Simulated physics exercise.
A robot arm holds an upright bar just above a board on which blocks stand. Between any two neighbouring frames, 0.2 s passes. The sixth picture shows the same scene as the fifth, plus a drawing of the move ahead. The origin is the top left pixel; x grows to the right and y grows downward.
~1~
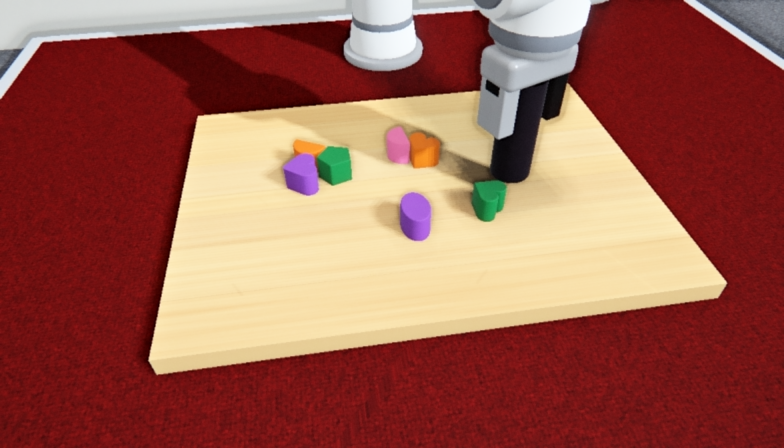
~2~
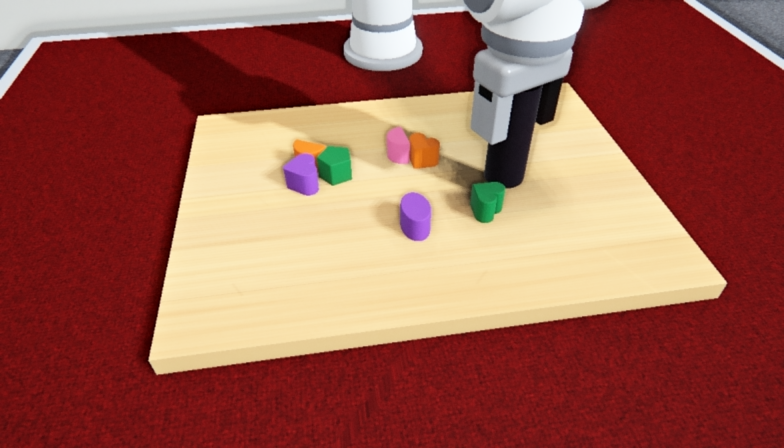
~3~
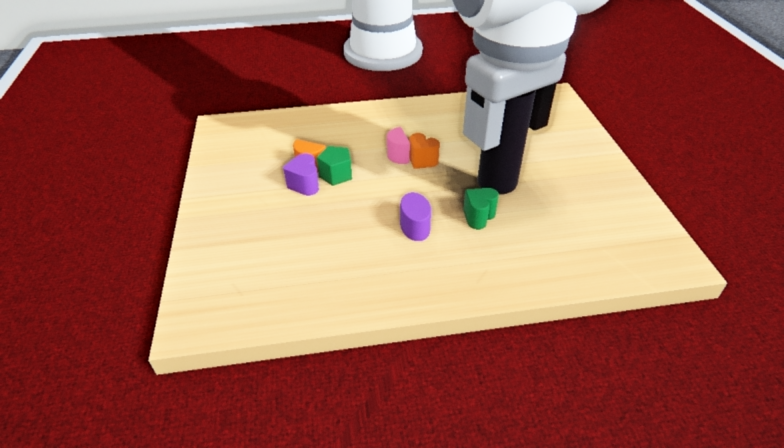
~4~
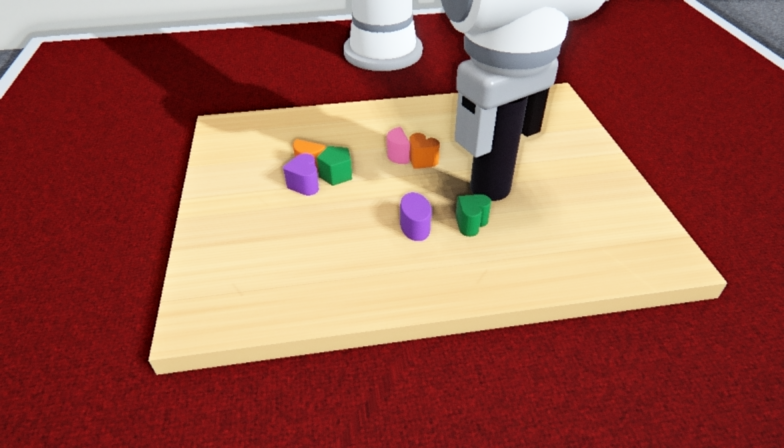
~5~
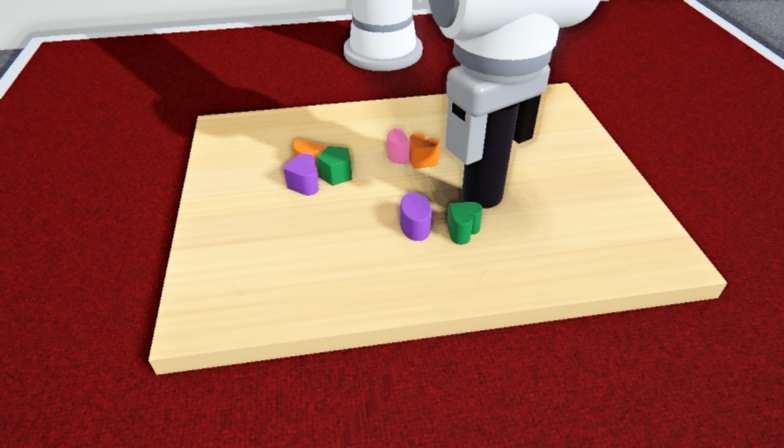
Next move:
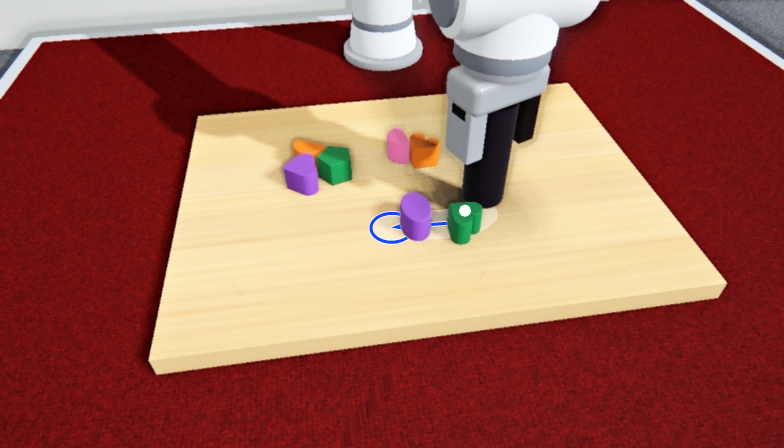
A robot arm moved its black upright bar toward the viewer and slightly left across a wooden board, pushing the green heart block closer to the purple elliptical block, while the other blocks stayed put.
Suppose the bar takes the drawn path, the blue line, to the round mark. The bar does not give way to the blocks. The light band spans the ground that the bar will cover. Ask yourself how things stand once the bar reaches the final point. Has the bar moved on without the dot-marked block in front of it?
Yes, that is what happens.
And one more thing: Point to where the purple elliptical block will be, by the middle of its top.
Most likely (355, 211).
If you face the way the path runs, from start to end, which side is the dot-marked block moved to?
It shifts leftward.
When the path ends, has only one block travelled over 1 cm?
My answer is no.
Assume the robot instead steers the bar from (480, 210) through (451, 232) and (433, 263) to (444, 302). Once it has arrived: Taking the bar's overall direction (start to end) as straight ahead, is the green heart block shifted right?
Answer: Yes.
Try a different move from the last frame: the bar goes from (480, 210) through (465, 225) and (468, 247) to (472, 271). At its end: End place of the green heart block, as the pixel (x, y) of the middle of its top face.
Answer: (435, 248).
The line goes from (480, 210) via (457, 222) and (424, 225), ending at (392, 227); the dot is on the green heart block.
What follows on the original path. One third of the way, bar at (458, 209); green heart block at (444, 227), turned 15° anticlockwise.
Two thirds of the way, bar at (425, 212); purple elliptical block at (389, 208); green heart block at (430, 233), turned 60° anticlockwise.
At the end, bar at (392, 214); purple elliptical block at (355, 211); green heart block at (430, 233), turned 65° anticlockwise.
